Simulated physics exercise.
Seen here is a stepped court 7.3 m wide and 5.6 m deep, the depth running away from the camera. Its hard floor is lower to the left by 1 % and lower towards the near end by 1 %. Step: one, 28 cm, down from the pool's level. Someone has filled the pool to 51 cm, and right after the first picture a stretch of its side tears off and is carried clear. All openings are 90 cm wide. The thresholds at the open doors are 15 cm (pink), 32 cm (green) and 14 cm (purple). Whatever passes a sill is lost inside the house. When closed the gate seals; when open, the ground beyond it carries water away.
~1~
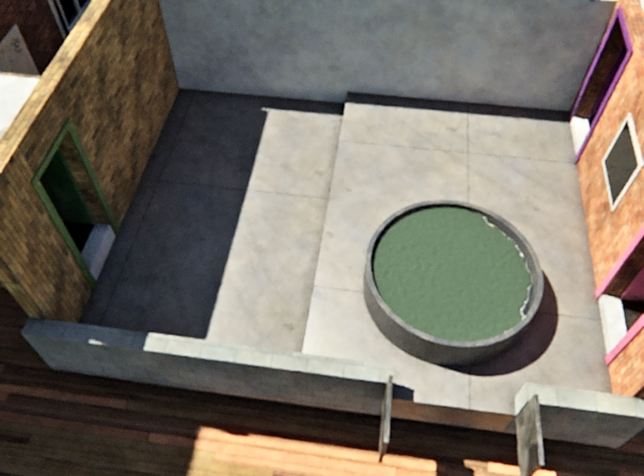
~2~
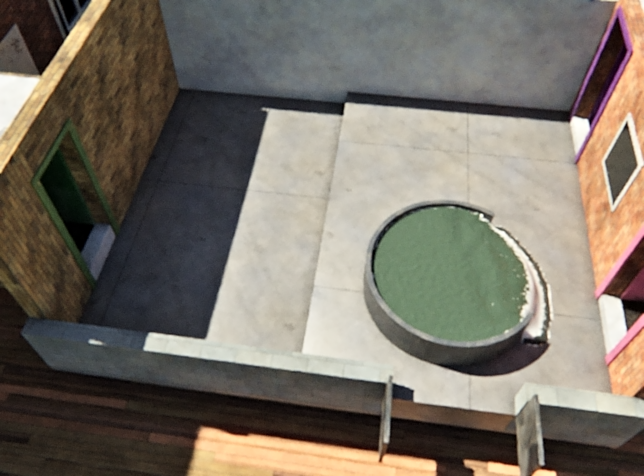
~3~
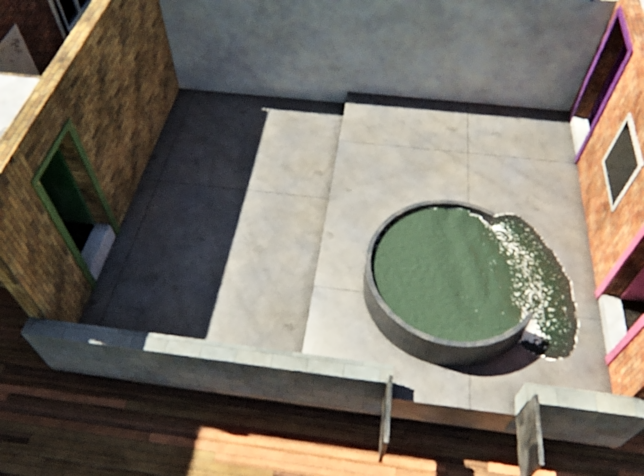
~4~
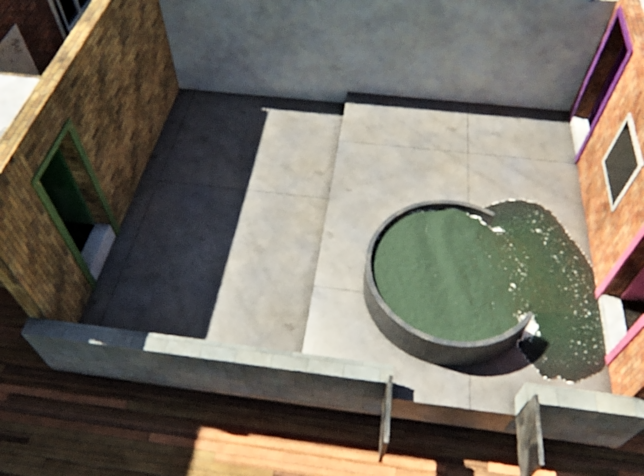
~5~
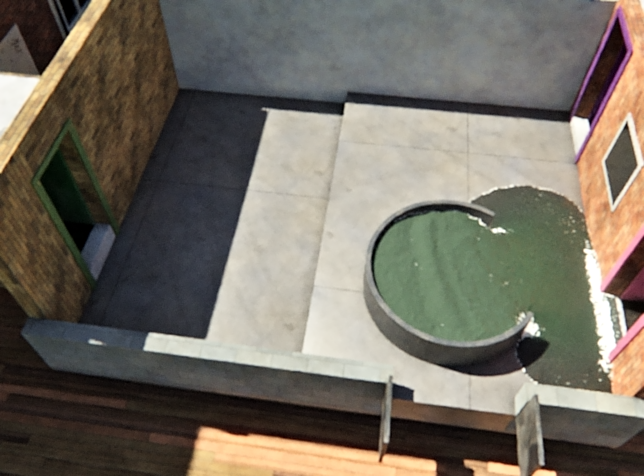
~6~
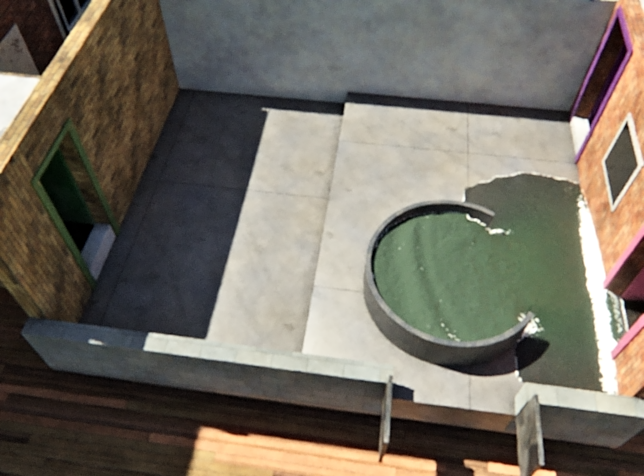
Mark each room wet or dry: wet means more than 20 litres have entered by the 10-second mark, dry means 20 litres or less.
Pink door: Wet; green door: Dry; purple door: Dry.
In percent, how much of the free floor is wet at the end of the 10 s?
I'd say around 85 %.
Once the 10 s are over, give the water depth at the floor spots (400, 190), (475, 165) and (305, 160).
2, 4, 2 cm.
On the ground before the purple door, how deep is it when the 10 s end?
About 3.0 centimetres.
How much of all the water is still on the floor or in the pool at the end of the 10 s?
Roughly 78 per cent is still there.
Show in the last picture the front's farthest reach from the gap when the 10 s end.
Roughly at pixel (180, 88).
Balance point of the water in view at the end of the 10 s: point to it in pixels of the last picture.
At roughly (343, 217).
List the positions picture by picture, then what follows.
In the first frame, still water, 51 cm deep, in the pool at (452, 270).
In the second frame, the front is at (493, 231), 0.9 m from the gap at (525, 275); 0.4 m2 of floor is under water; 51 cm left at the back of the pool.
In the third frame, water pours out at (524, 276) and has run 1.2 m, to (552, 354); deepest outside 24 cm, 51 cm at the pool's back.
In the fourth frame, water pours out at (524, 277) and has run 1.5 m, to (590, 367); deepest outside 23 cm, 51 cm at the pool's back.
In the fifth frame, the front is at (612, 391), 1.9 m from the gap at (523, 278); 3.9 m2 of floor is under water; 51 cm left at the back of the pool.
In the sixth frame, the front is at (580, 188), 2.2 m from the gap at (523, 278); 4.5 m2 of floor is under water; 49 cm left at the back of the pool.
A moment later water covers 15 % of the floor and is deepest (37 cm) near (587, 287); pink door 29 cm at the sill, 34 L in, green door not reached, purple door 6 cm at the sill, 0 L in.
Soon after water covers 20 % of the floor and is deepest (30 cm) near (605, 408); pink door 27 cm at the sill, 89 L in, green door not reached, purple door 8 cm at the sill, 0 L in.
Next water covers 35 % of the floor and is deepest (24 cm) near (605, 408); pink door 17 cm at the sill, 125 L in, green door not reached, purple door 11 cm at the sill, 2 L in.
Later on water covers 65 % of the floor and is deepest (12 cm) near (532, 398); pink door 10 cm at the sill, 128 L in, green door not reached, purple door 8 cm at the sill, 6 L in.
At the end water covers 85 % of the floor and is deepest (14 cm) near (70, 346); pink door 5 cm at the sill, 128 L in, green door 5 cm at the sill, 0 L in, purple door 3 cm at the sill, 6 L in.
